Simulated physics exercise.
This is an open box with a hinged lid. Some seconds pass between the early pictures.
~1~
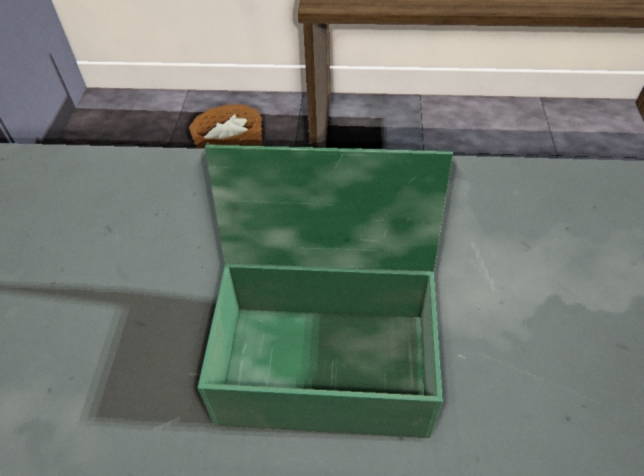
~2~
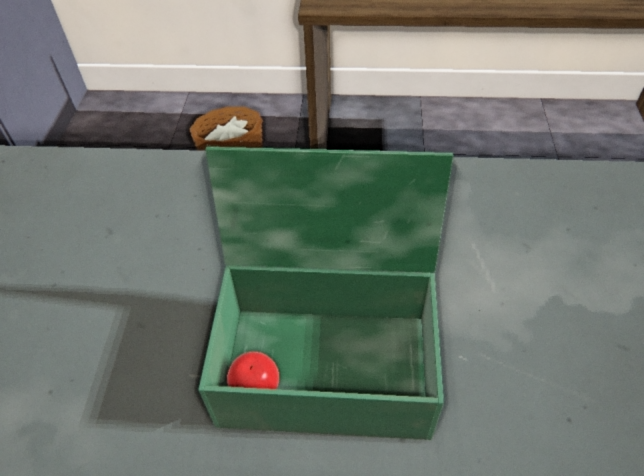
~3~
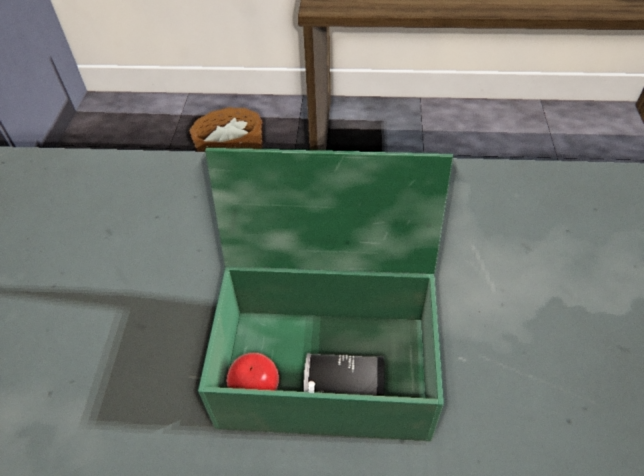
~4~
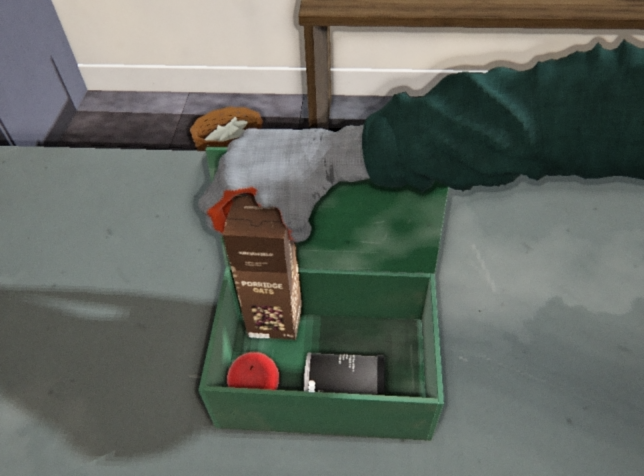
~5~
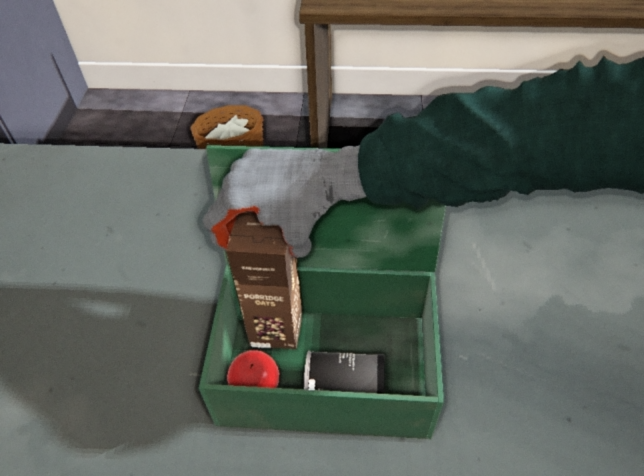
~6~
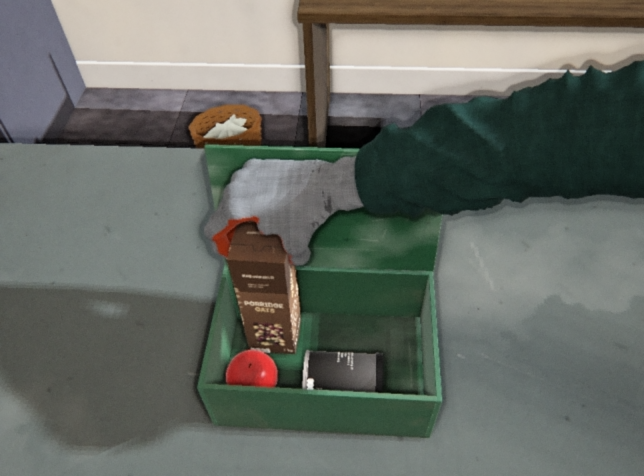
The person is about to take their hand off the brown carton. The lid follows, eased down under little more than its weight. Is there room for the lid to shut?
As it turns out, it is held up.
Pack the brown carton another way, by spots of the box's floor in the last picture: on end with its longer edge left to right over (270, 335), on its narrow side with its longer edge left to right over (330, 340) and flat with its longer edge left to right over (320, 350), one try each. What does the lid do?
In the first case it stays ajar; in the second case it sits on the rim; in the third case it closes.
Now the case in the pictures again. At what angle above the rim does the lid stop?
Some 25° above the rim.
Then, 1.30 s later than the last frame, lid 82° above the rim.
Then, 1.70 s later than the last frame, lid 61° above the rim; brown carton tilted by 13° near (265, 308).
Then, 1.90 s later than the last frame, lid 39° above the rim; brown carton tilted by 33° near (260, 333).
Then, 2.60 s later than the last frame, lid 24° above the rim; brown carton tilted by 52° near (254, 342).
When it is over, lid 24° above the rim; lying over in the box, brown carton; the other 2 as before. End places, in pixels of the last picture, brown carton near (254, 342).
